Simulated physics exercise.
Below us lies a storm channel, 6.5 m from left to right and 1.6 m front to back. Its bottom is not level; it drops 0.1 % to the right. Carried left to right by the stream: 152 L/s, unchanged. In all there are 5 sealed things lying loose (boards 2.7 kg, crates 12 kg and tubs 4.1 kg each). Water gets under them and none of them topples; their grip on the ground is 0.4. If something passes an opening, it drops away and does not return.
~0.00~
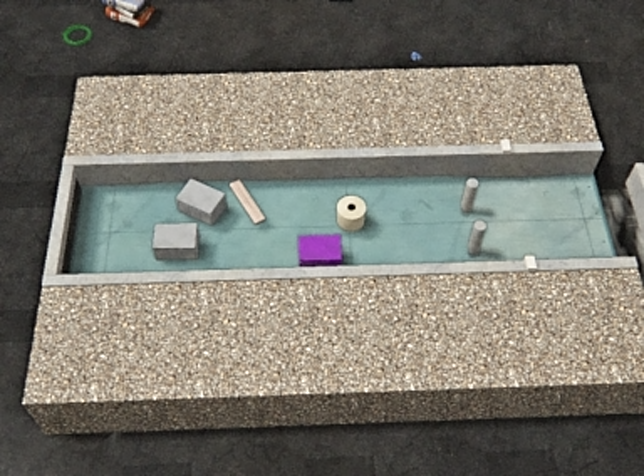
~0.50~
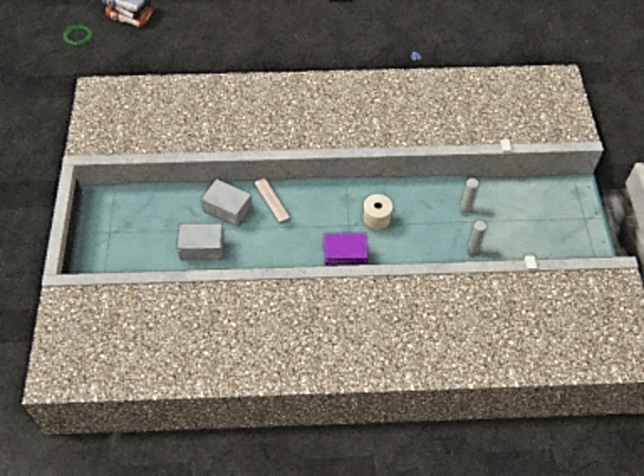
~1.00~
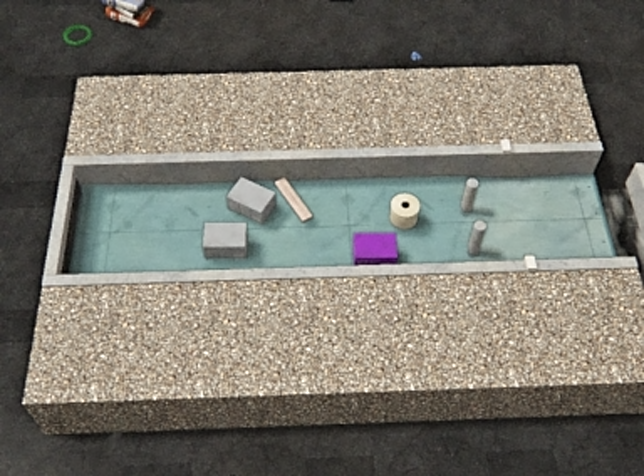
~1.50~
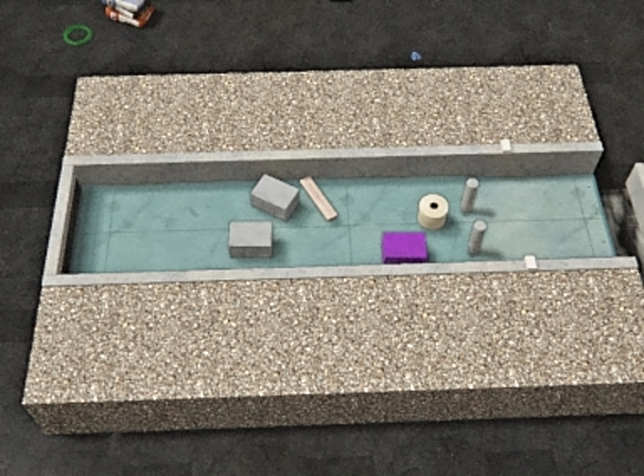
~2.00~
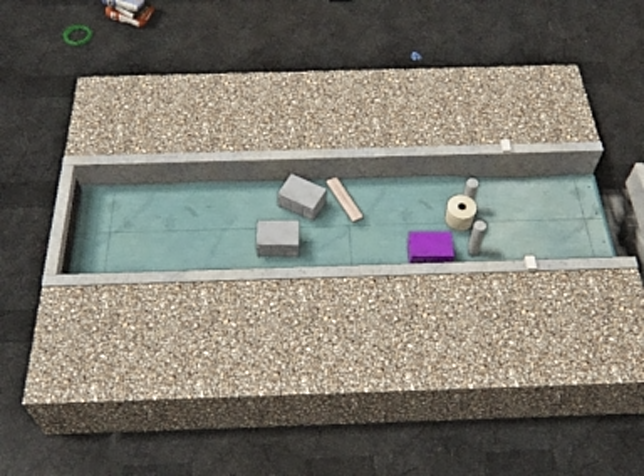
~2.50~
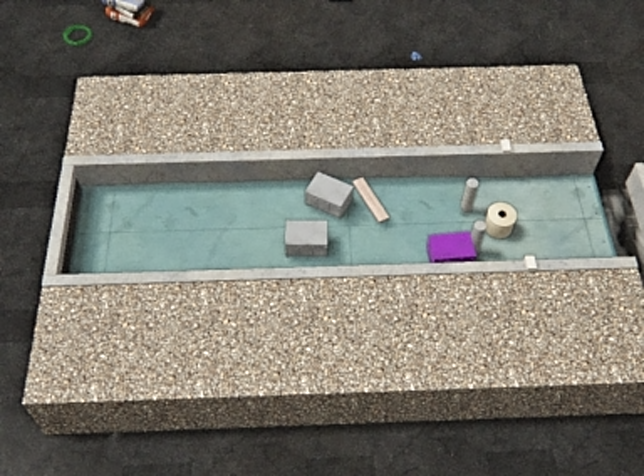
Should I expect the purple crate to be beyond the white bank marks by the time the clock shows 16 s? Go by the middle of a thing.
Prediction - the purple crate runs out of time.
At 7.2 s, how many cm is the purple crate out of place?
Some 150 cm from the start.
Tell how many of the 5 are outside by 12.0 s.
2 by that time.
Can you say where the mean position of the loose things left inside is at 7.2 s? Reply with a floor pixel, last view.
Mean position: Approximately (448, 221).
After 3.5 s the purple crate is near (458, 252), 1.6 m from its start, afloat; 1 of 5 are over the mark; 5 afloat.
After 7.2 s the purple crate is near (458, 252), 1.6 m from its start, afloat; 2 of 5 are over the mark; 3 afloat.
After 12.0 s the purple crate is near (458, 252), 1.6 m from its start, afloat; 2 of 5 are over the mark; 3 afloat.
After 16.0 s the purple crate is near (458, 252), 1.6 m from its start, afloat; 2 of 5 are over the mark; 3 afloat.
